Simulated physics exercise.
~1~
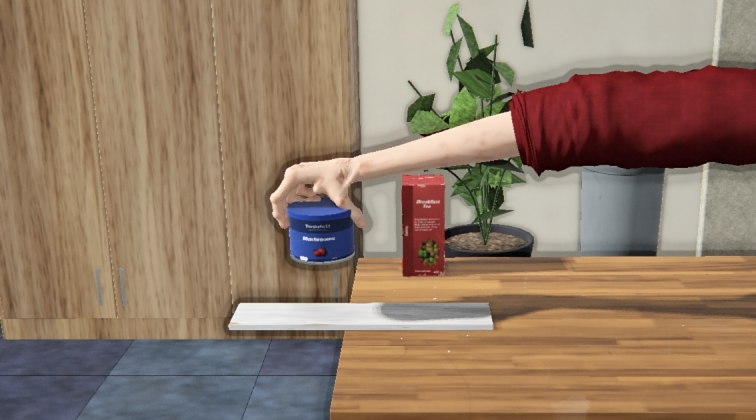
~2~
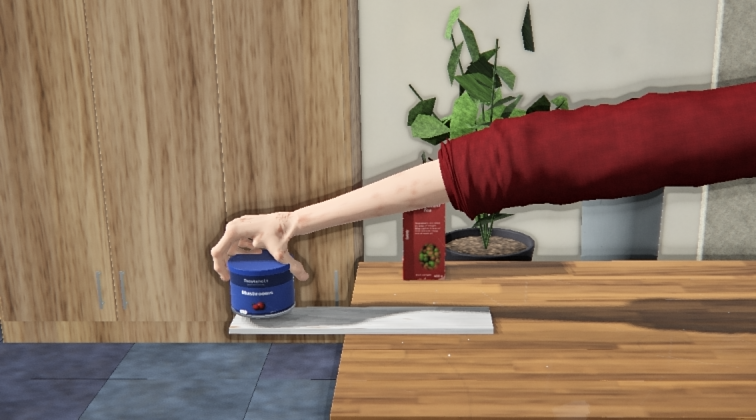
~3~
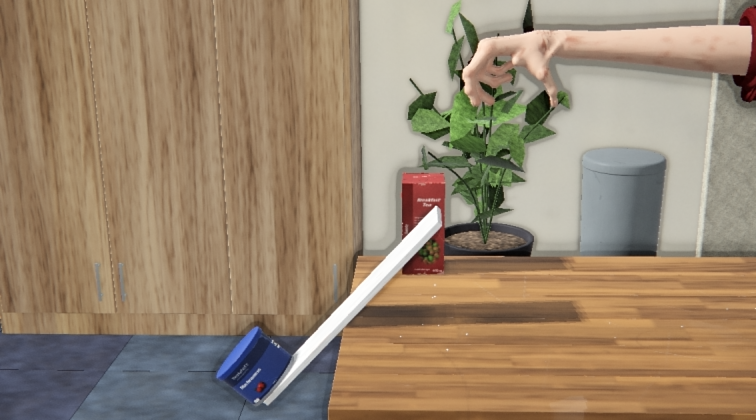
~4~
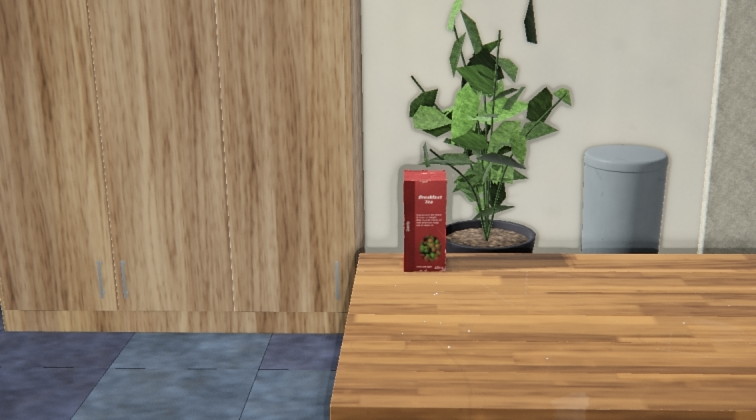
An arm in a red sleeve reaches in from the right over a wooden table, seen from the front in a room with wooden cupboards, a potted plant and a grey bin behind. The hand holds a blue tub above a flat white board that sticks out past the table's left end, near an upright red carton. It lowers the tub onto the board's overhanging end, then lets go and draws back. The board tips steeply off the edge, and the tub goes down with it. Finally, both are out of sight, while the carton still stands in place.
